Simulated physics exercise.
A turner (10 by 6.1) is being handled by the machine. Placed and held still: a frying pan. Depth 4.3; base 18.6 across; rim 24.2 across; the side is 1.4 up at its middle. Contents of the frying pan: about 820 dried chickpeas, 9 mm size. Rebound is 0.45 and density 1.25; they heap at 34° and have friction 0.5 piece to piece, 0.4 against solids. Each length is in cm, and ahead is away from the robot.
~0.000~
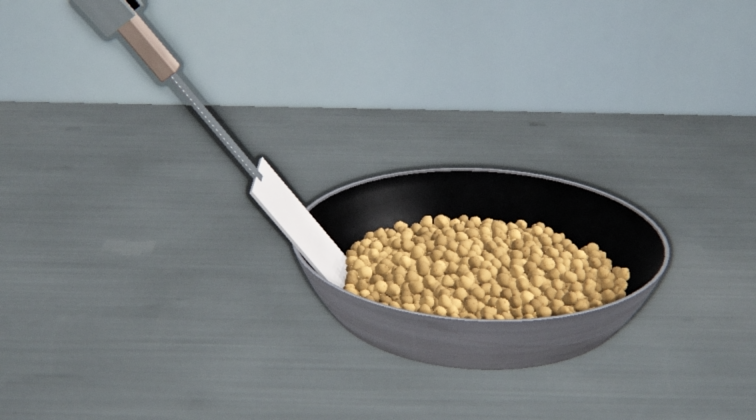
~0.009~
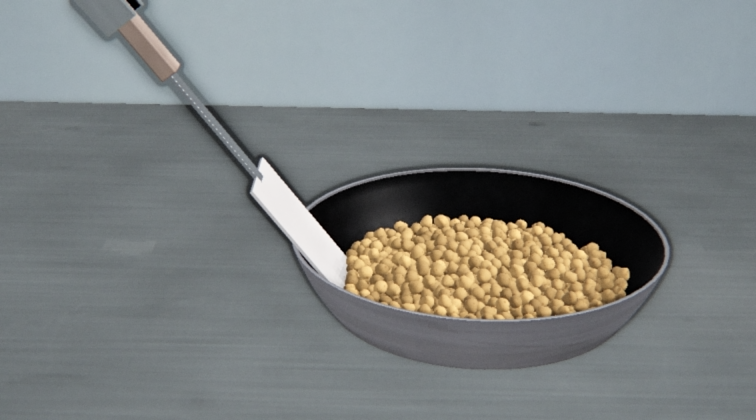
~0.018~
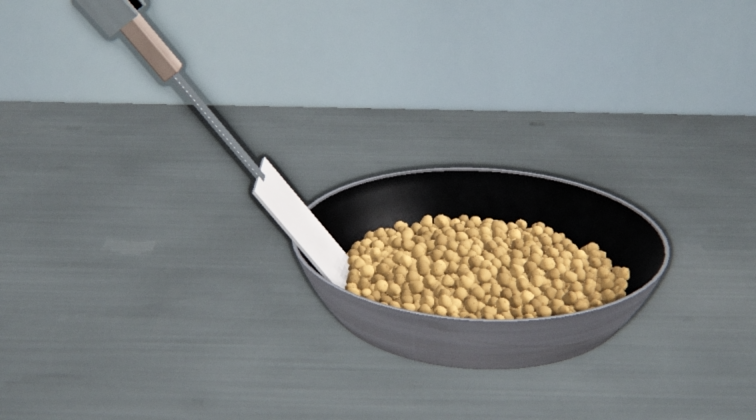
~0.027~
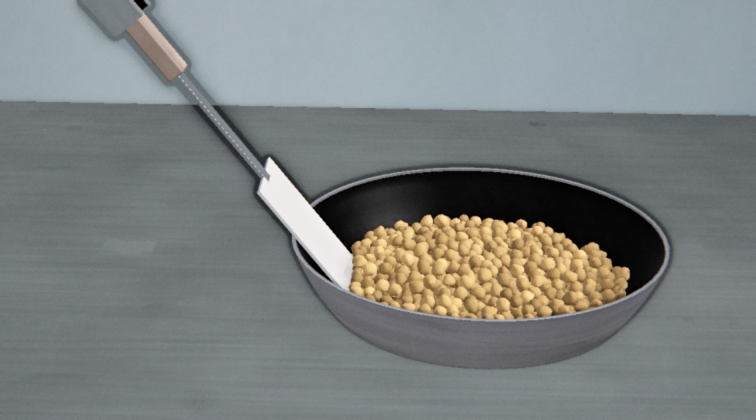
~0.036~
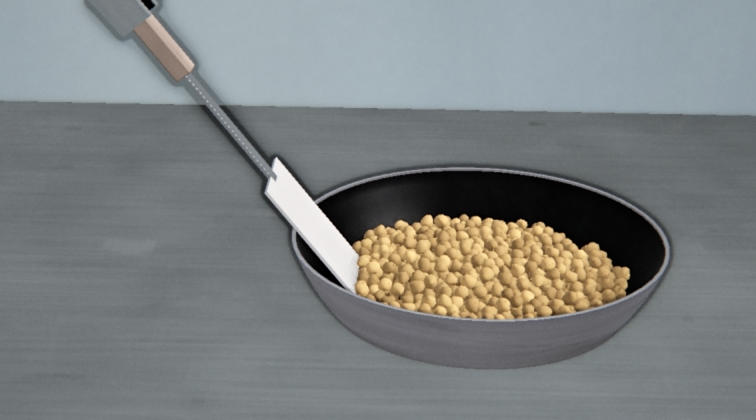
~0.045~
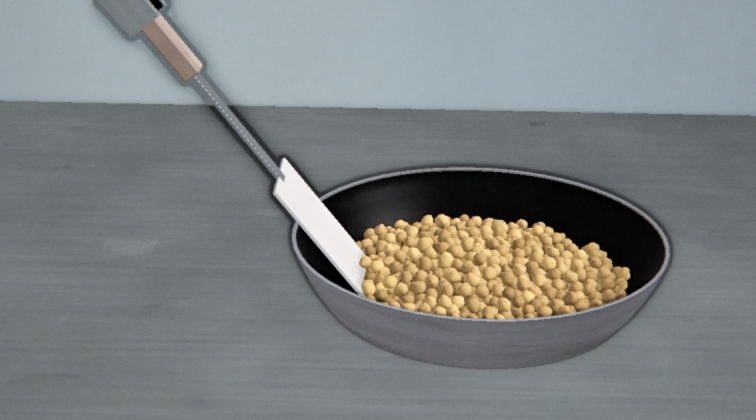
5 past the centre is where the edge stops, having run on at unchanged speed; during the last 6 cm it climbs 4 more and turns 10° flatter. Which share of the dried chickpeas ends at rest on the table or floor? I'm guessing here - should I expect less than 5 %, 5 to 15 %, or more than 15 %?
You should expect less than 5 %.
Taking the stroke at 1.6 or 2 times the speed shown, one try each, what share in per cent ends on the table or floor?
Near 5 and near 10 percent respectively.
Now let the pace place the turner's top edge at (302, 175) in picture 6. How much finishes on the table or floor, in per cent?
Near 15 in a hundred.
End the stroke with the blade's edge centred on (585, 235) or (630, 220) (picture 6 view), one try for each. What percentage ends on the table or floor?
Some 0 and 10 per cent.
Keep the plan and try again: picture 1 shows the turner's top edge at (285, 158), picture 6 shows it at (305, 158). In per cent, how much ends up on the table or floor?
0 %.
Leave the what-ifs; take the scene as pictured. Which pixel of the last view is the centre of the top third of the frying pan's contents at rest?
Pixel estimate: About (569, 267).
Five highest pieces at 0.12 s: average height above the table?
They are near 4 cm up.
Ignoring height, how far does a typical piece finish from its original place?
2 cm.
After 0.12 s, sloping 52°, highest piece 4 above the table; 820 in the frying pan.
After 0.20 s, sloping 48°, highest piece 5 above the table; 820 in the frying pan.
After 0.43 s, sloping 42°, highest piece 5 above the table; 820 in the frying pan.
After 1.48 s, sloping 42°, highest piece 4 above the table; 820 in the frying pan.
At rest, 820 in the frying pan. That is 0 % on the table or floor.
